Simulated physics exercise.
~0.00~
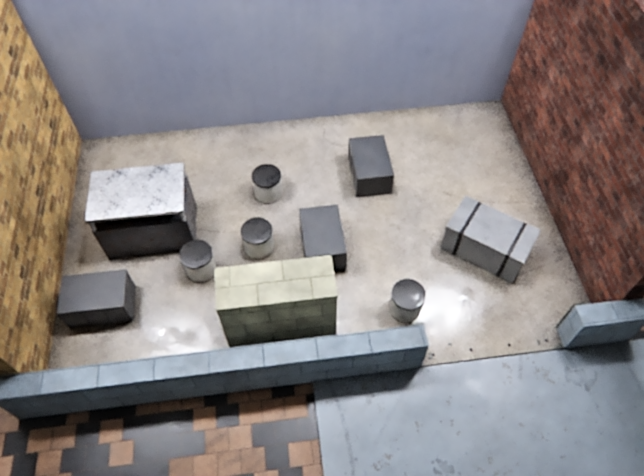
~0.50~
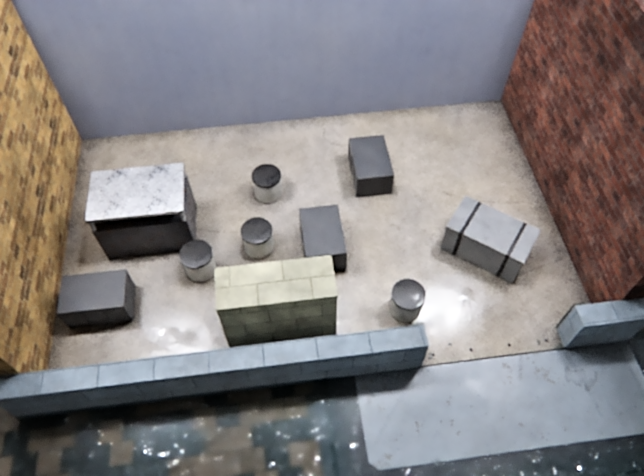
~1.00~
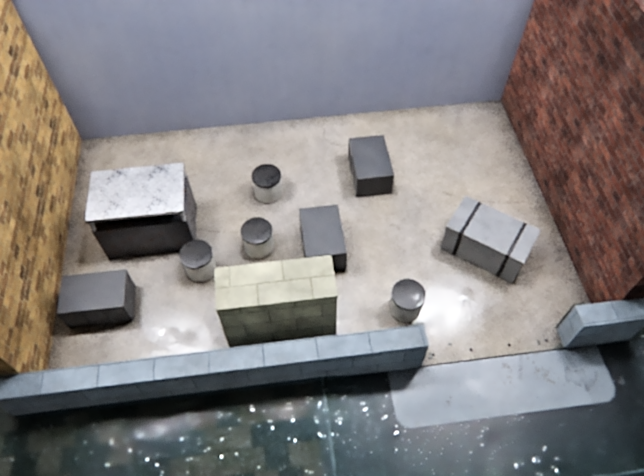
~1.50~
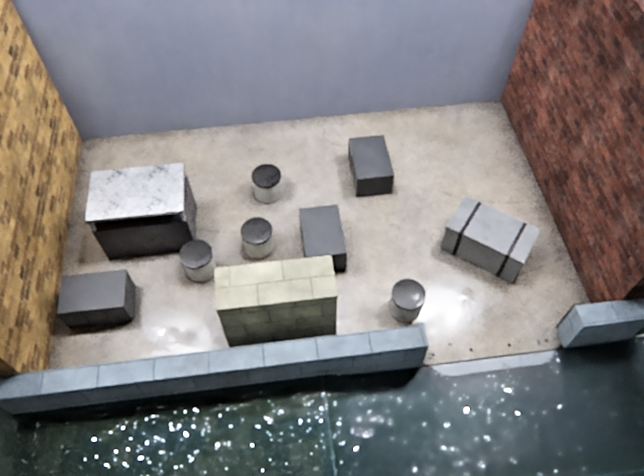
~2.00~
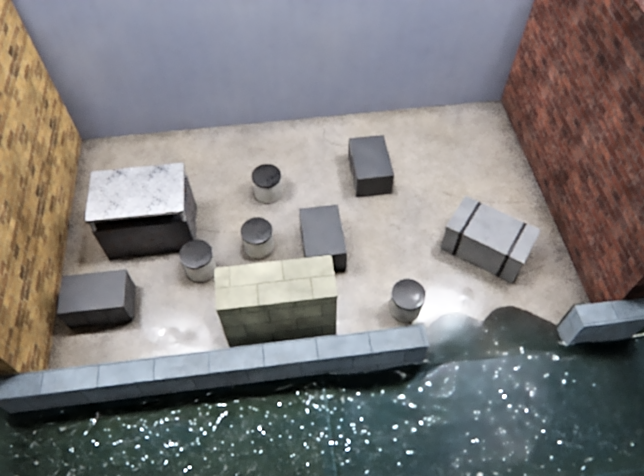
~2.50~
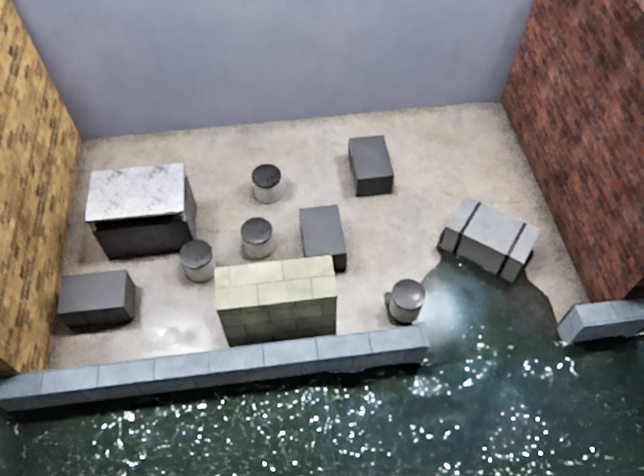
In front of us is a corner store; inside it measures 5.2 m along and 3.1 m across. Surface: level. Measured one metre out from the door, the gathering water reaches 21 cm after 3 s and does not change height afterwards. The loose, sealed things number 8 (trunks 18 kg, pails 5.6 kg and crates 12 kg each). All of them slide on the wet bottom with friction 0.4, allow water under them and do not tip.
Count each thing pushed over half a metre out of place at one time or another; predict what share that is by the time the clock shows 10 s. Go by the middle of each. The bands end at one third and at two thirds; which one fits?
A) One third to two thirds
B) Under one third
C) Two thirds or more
(A) One third to two thirds.
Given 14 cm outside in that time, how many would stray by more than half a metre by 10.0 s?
2.
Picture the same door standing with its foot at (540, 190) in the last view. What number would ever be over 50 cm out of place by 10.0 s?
Then it comes to 7 of them.
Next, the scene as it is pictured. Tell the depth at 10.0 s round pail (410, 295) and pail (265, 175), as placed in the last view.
Close to 4 and 8 centimetres.
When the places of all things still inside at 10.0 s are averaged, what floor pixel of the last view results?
The average lands around (254, 249).
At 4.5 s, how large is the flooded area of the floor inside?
Roughly 7.5 m2.
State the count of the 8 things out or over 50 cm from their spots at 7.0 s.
2 in all.
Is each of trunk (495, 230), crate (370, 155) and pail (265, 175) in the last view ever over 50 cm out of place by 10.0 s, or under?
In that order: Above the mark, above the mark, above the mark.
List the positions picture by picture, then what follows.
In the first frame, a trunk at (494, 228), on the bottom; a pail at (409, 294), on the bottom; 0.0 m2 under water; 0 of 8 have shifted.
In the second frame, a trunk at (494, 228), on the bottom; a pail at (409, 294), on the bottom; water covers 0.0 m2; 0 of 8 have shifted.
In the third frame, a trunk at (494, 228) rests on the ground; a pail at (409, 294), on the bottom; water covers 0.0 m2; 0 of 8 have shifted.
In the fourth frame, a trunk at (494, 228), on the bottom; a pail at (409, 294), on the bottom; 0.0 m2 under water; 0 of 8 have shifted.
In the fifth frame, a trunk at (494, 228), on the bottom; a pail at (409, 294), on the bottom; 0.2 m2 under water; 0 of 8 have shifted.
In the sixth frame, a trunk at (494, 228), on the bottom; a pail at (409, 294), on the bottom; water covers 0.9 m2; 0 of 8 have shifted.
After 3.5 s 1 of 8 are over 50 cm from their spots; 0 afloat.
After 4.5 s 1 of 8 are over 50 cm from their spots; 0 afloat.
After 7.0 s 2 of 8 are over 50 cm from their spots; 1 afloat.
After 10.0 s 4 of 8 are over 50 cm from their spots, and 4 have been at some point; 3 afloat.
